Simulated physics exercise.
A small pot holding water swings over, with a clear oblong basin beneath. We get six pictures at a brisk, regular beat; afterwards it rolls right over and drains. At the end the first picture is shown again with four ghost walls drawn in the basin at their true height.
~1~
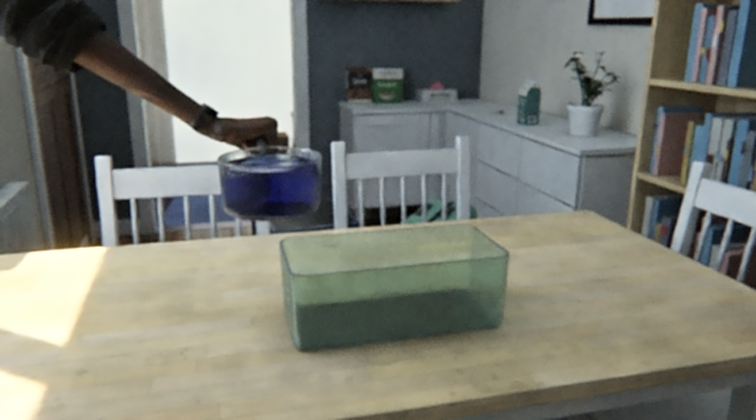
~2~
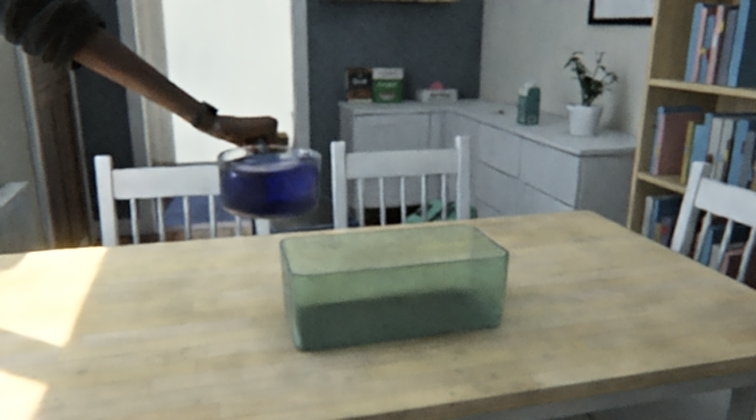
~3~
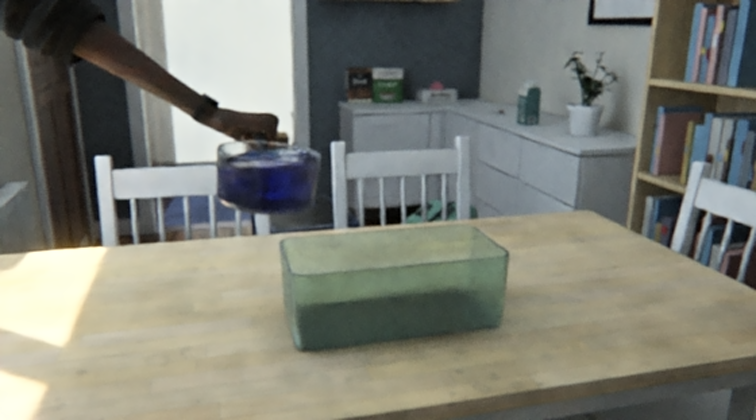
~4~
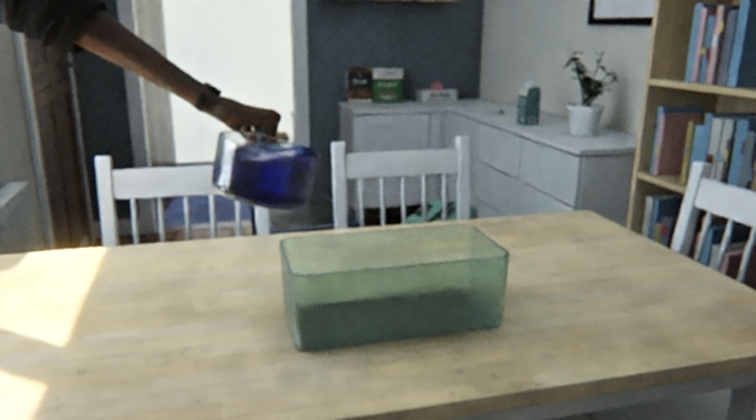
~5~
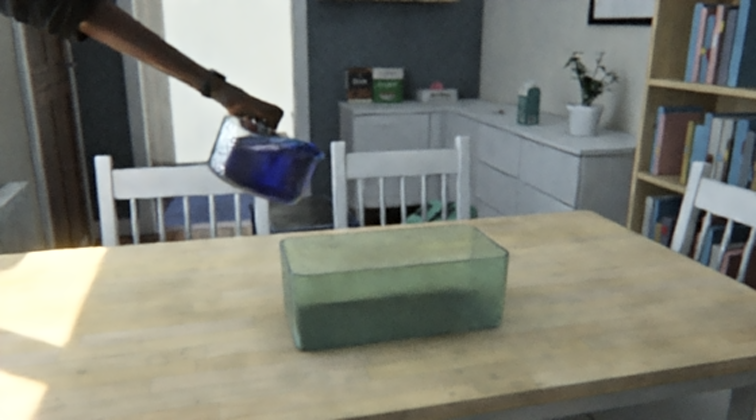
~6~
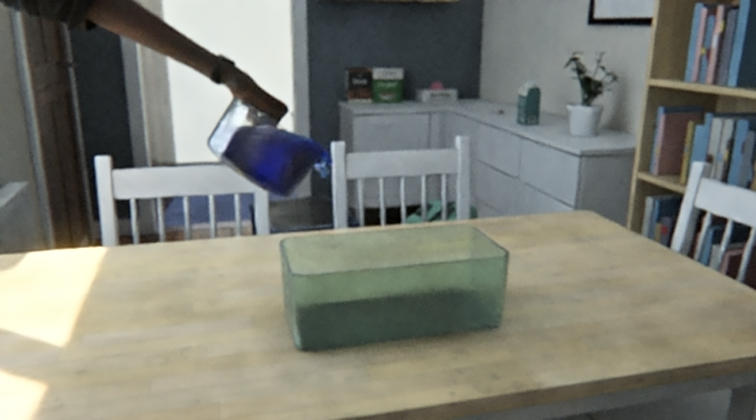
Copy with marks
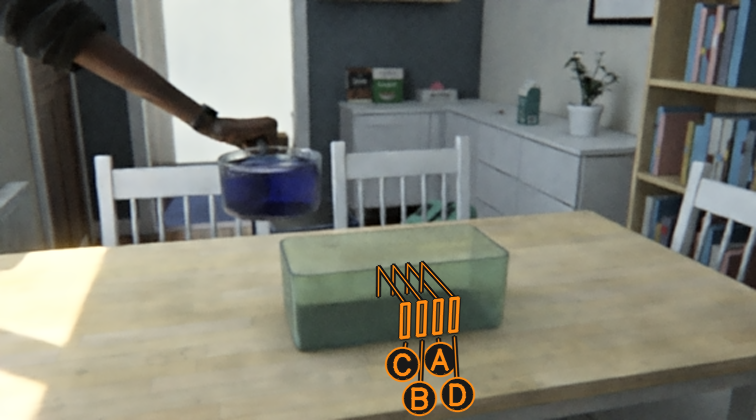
To begin with, a hand holds a small clear pot of deep blue water upright, above and to the left of a greenish, clear oblong basin on a wooden table. The hand then tilts the pot rightward, gradually at first and then more steeply, and water emerges over its right lip.
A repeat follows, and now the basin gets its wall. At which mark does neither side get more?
The best slot is B.
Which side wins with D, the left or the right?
The left side.
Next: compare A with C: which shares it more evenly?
C.
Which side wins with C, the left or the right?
The right side.
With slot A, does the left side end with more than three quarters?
Yes, it does.
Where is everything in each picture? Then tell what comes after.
Upright, lip at (318, 154); basin from (294, 349) to (501, 324); nothing has left yet.
Upright, lip at (318, 154); nothing has left yet.
Tipped about 7°, lip at (318, 154); nothing has left yet.
Tipped about 14°, lip at (318, 154); nothing has left yet.
Tipped about 25°, lip at (318, 154); water is over the lip, down to (318, 154).
Tipped about 36°, lip at (318, 154); water is over the lip, down to (323, 173).
On the marked copy, A at (438, 338); B at (422, 341); C at (405, 343); D at (454, 336).
For slot A, about 84 % ends left of the wall and 12 % right of it; 4 % is lost outside.
For slot B, about 53 % ends left of the wall and 43 % right of it; 4 % is lost outside.
For slot C, about 27 % ends left of the wall and 70 % right of it; 3 % is lost outside.
For slot D, about 91 % ends left of the wall and 4 % right of it; 4 % is lost outside.
